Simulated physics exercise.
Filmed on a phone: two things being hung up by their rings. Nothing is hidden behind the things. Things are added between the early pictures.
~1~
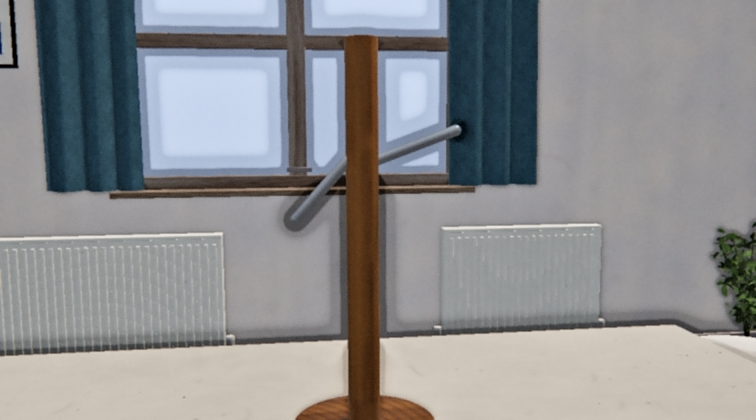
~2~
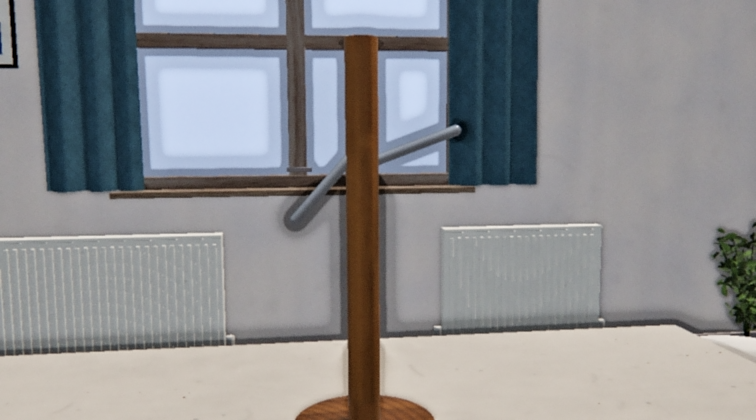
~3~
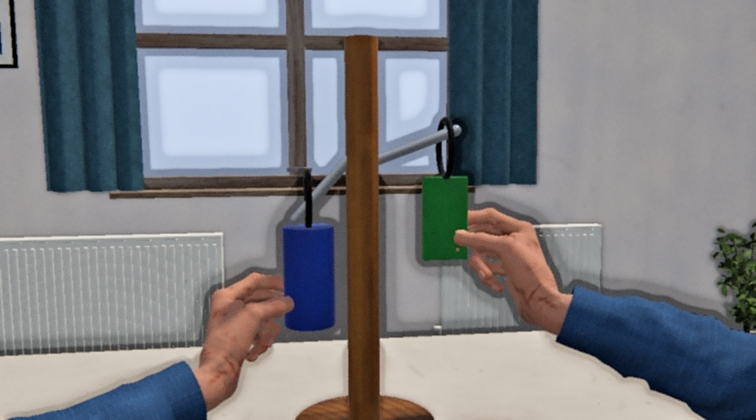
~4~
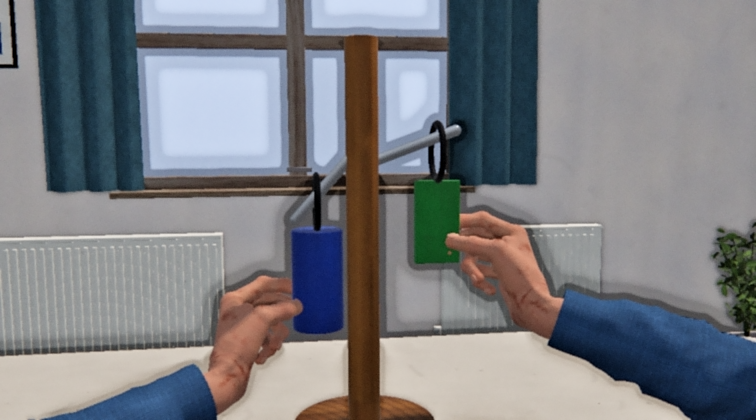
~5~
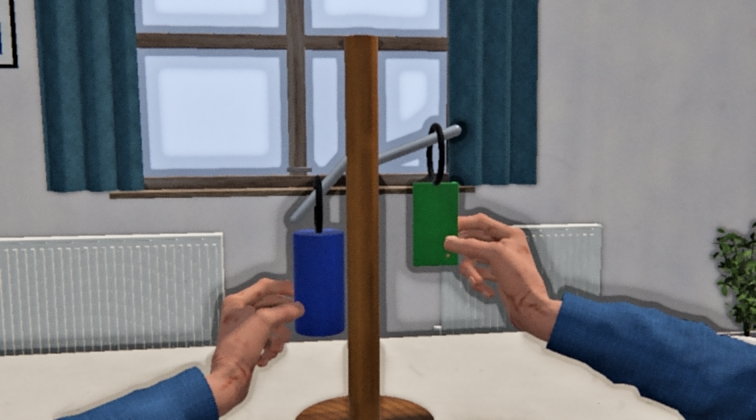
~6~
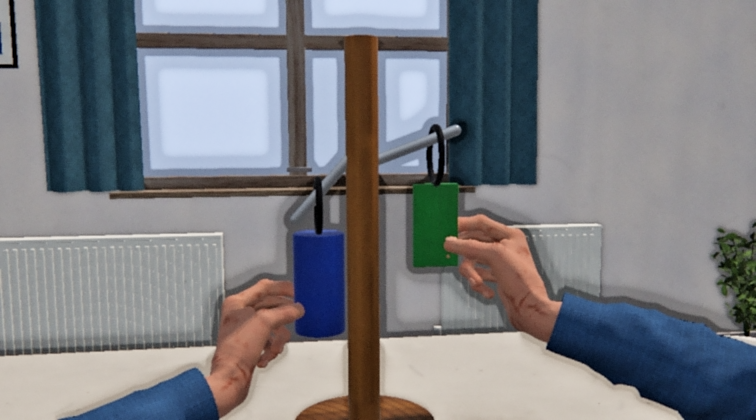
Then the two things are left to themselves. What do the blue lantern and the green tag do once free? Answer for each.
In the end the blue lantern slips down; the green tag hangs there.
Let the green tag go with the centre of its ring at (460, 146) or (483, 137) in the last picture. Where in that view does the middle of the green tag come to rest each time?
Resting at (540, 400) and (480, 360).
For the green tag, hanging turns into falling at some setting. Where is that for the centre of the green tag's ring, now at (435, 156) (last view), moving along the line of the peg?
The turning point is around (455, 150).
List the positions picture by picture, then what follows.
The first frame shows peg stand (376, 242).
The second frame shows peg stand (376, 242).
The third frame shows still on the way; blue lantern (309, 247); peg stand (376, 242).
The fourth frame shows still on the way; green tag (437, 192); peg stand (376, 242).
The fifth frame shows still on the way; blue lantern (319, 252); peg stand (376, 242).
The sixth frame shows in place, still held; blue lantern (319, 253); green tag (435, 195); peg stand (376, 242).
Then, 0.20 s later than the last frame, blue lantern dropping near (283, 349); green tag tilted by 18° near (414, 208).
When it is over, the blue lantern drops to the table; the green tag remains hooked, near (403, 211).
